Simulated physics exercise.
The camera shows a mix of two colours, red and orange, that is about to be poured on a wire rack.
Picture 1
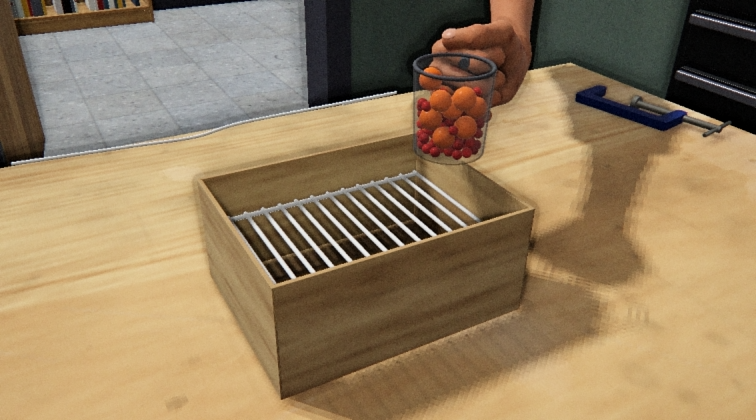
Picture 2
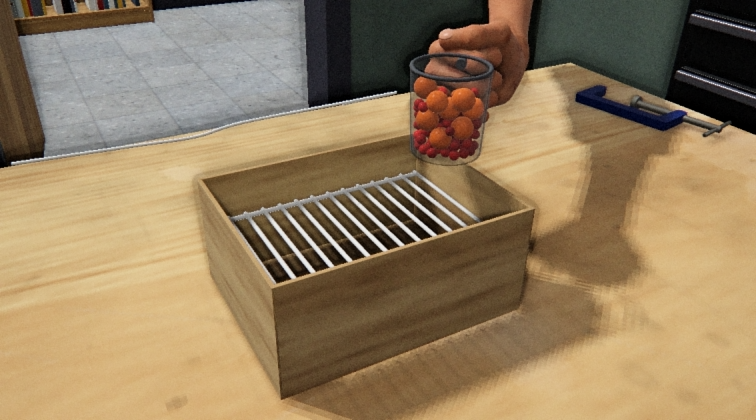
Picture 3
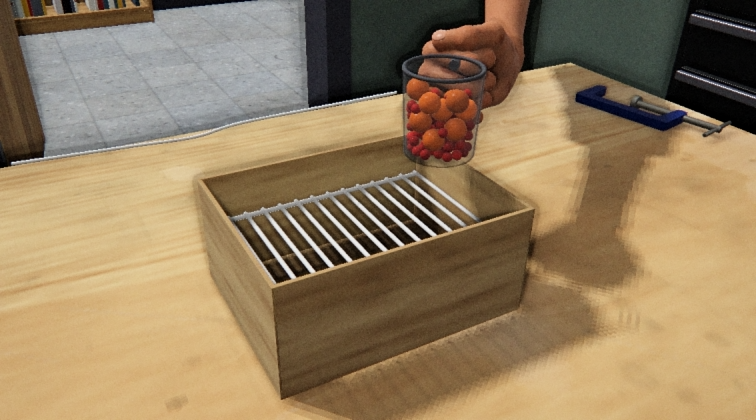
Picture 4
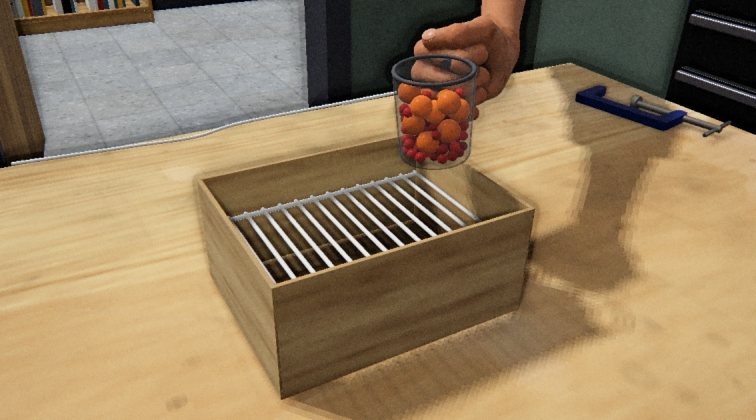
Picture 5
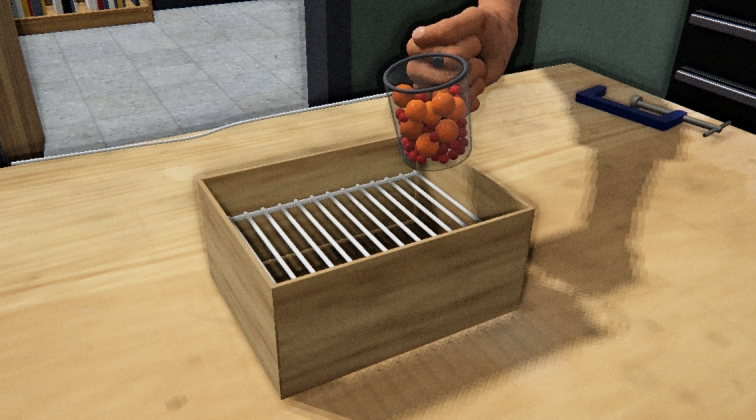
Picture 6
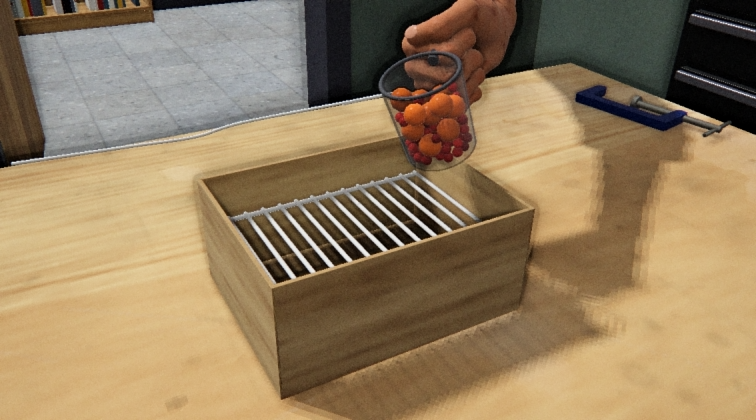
The clip opens with a hand holding a clear cup of small red and larger orange balls upright above a wooden box fitted with a wire rack. The hand moves the cup a short way left, then gradually tilts it leftward, with the balls still inside.
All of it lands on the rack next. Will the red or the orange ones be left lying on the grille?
As for the red ones, they slip past the grid, and the orange ones sit on the grille.
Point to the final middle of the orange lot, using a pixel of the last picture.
At about (353, 222).
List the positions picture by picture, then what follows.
The first picture shows cup at (451, 109), upright; rack at (280, 260), 14 wires across; red sweets at (442, 132), narrower than the gaps; orange wooden balls at (452, 108), wider than the gaps.
The second picture shows cup at (448, 110), upright; orange ones at (449, 109).
The third picture shows cup at (441, 111), upright; red ones at (432, 135).
The fourth picture shows cup at (434, 113), tipped 5°; orange ones at (435, 112).
The fifth picture shows cup at (431, 113), tipped 13°; red ones at (427, 136).
The sixth picture shows cup at (431, 113), tipped 21°; rack at (280, 260); red ones at (430, 135); orange ones at (431, 114).
Then, 0.38 s after the last picture, red ones, all in the cup; orange ones, all in the cup.
Then, 0.86 s after the last picture, red ones, all in the cup; orange ones, all in the cup.
Then, 1.37 s after the last picture, red ones, most in the cup, about a quarter on or over the wires, a small part under the rack; orange ones, about a quarter in the cup, most on or over the wires.
By the end, red ones, nearly all under the rack, a stray few outside the box; orange ones, all on the wires, none under the rack.
